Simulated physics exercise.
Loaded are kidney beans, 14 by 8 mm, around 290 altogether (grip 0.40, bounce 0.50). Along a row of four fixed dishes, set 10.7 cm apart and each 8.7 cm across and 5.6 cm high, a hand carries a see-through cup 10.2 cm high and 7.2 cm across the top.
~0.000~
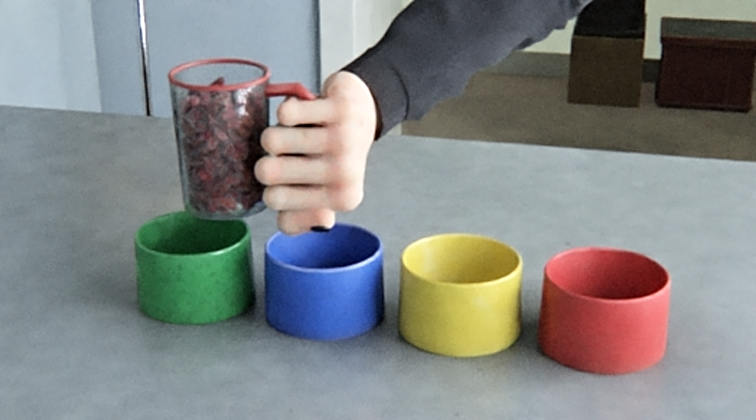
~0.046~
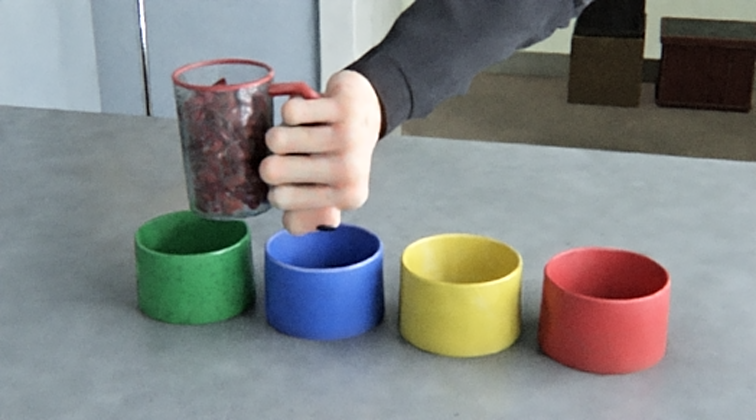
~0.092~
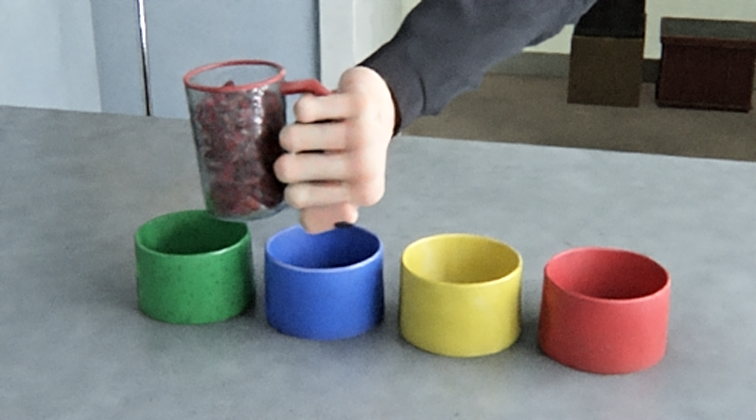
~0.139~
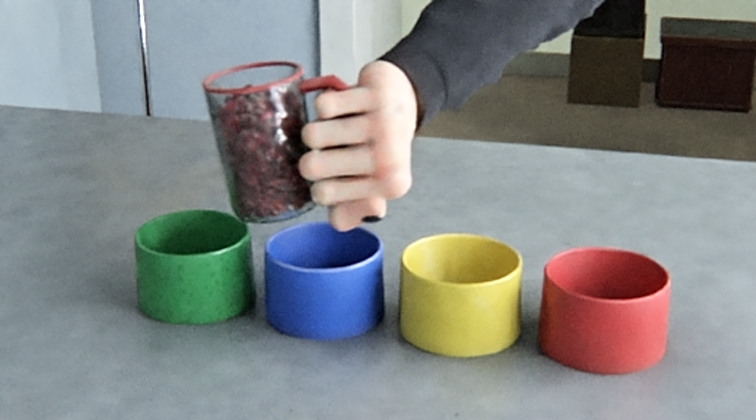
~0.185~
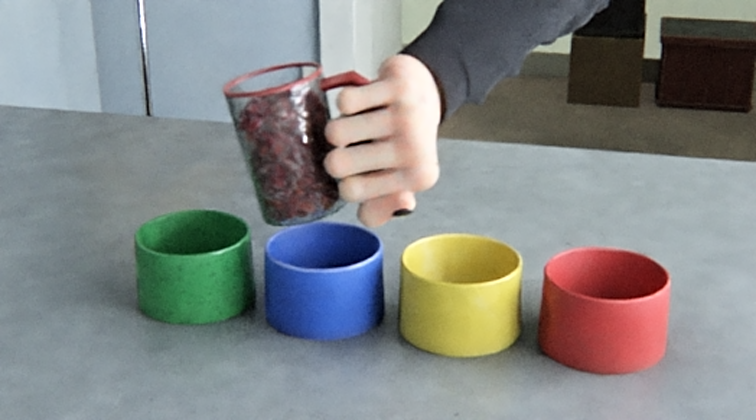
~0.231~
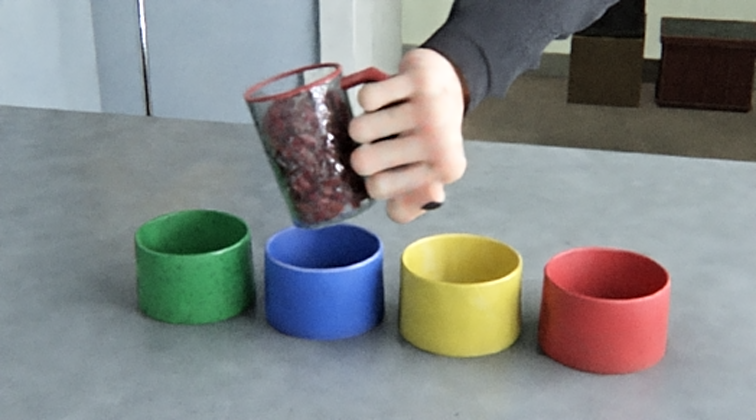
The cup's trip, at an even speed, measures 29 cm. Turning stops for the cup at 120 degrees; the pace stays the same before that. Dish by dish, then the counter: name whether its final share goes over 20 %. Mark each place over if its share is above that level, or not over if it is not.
Red dish: Not over, blue dish: Not over, green dish: Not over, yellow dish: Over, counter: Over.
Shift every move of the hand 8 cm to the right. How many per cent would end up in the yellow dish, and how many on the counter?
Then the yellow dish would get 0 and the counter 0.
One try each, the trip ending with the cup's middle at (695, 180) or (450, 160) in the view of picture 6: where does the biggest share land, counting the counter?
Red; blue.
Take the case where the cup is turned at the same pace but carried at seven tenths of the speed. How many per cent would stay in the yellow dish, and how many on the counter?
Then the yellow dish gets 40 and the counter 60.
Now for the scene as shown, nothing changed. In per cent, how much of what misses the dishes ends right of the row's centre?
100 %.
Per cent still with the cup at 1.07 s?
Close to 95 in a hundred.
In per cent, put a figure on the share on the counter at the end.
I'd put it near 60 per cent.
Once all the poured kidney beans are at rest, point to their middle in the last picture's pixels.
When it all comes to rest, the middle is near (493, 319).
After 0.73 s, tilt 66 degrees; cup holds 100 %.
Then, at 1.07 s, tilt 99 degrees; cup holds 95 %.
After 1.49 s, tilt 120 degrees; cup holds 20 %, yellow 30 %.
By 2.7 s all is still; red 0 %, blue 0 %, green 0 %, yellow 40 %, counter 60 %.
